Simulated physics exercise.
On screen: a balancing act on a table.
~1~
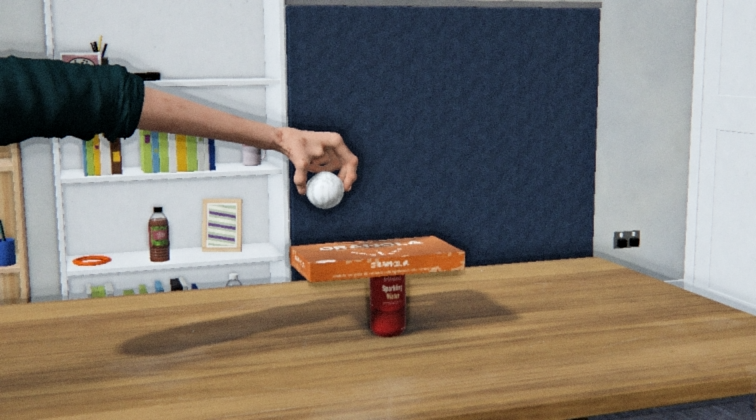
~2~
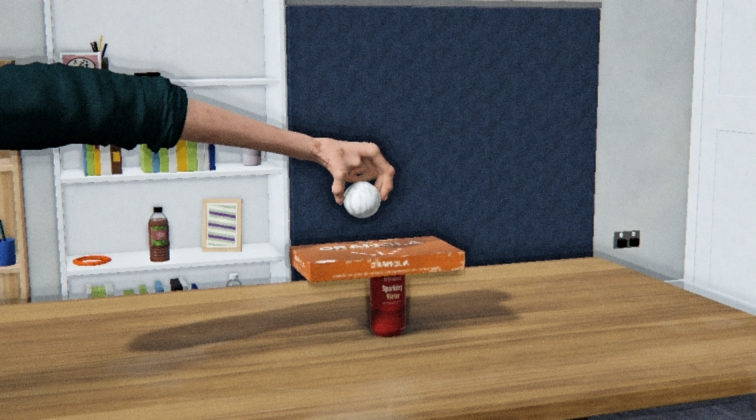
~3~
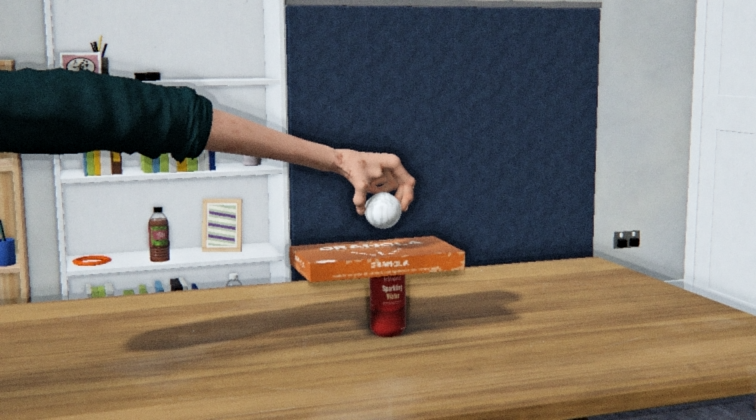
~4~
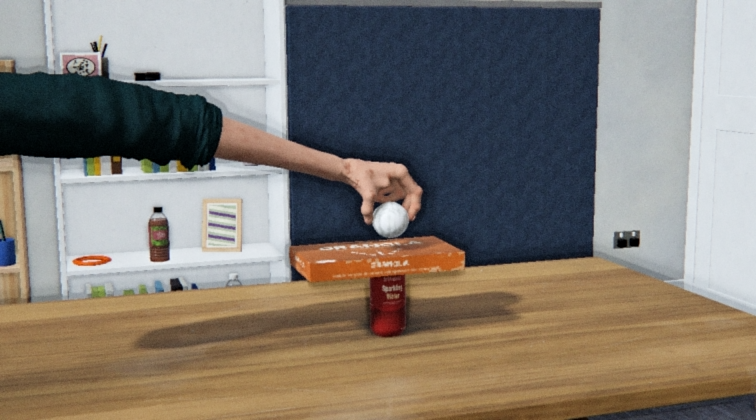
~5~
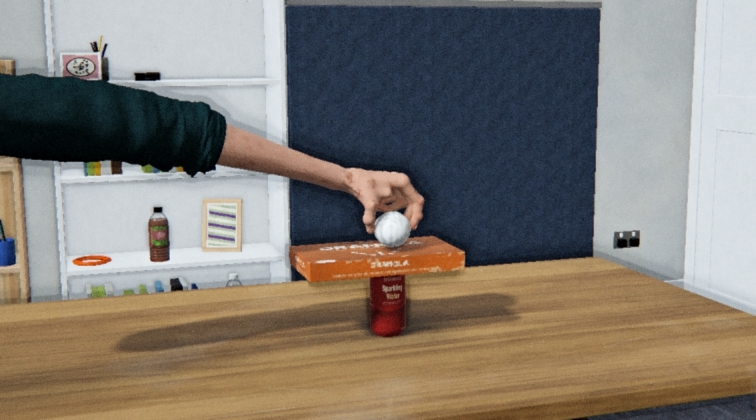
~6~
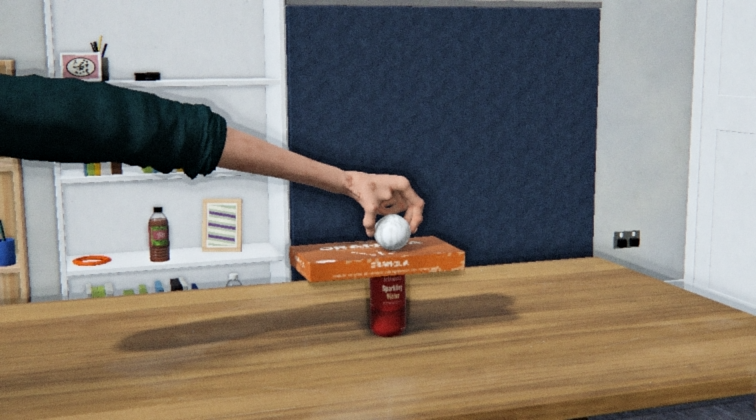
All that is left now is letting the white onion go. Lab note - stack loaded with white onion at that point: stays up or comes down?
Observed: Stays up.
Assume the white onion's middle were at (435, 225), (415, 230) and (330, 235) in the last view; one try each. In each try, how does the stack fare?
The first time it stays standing, the second time it stays standing, and the third time it collapses.
Then, 0.20 s after the last picture, nothing has stirred.
Then, 0.50 s after the last picture, white onion resting near (392, 232).
At rest, all 3 in place. Seen from the same camera at the end, white onion near (392, 232). The stack holds.
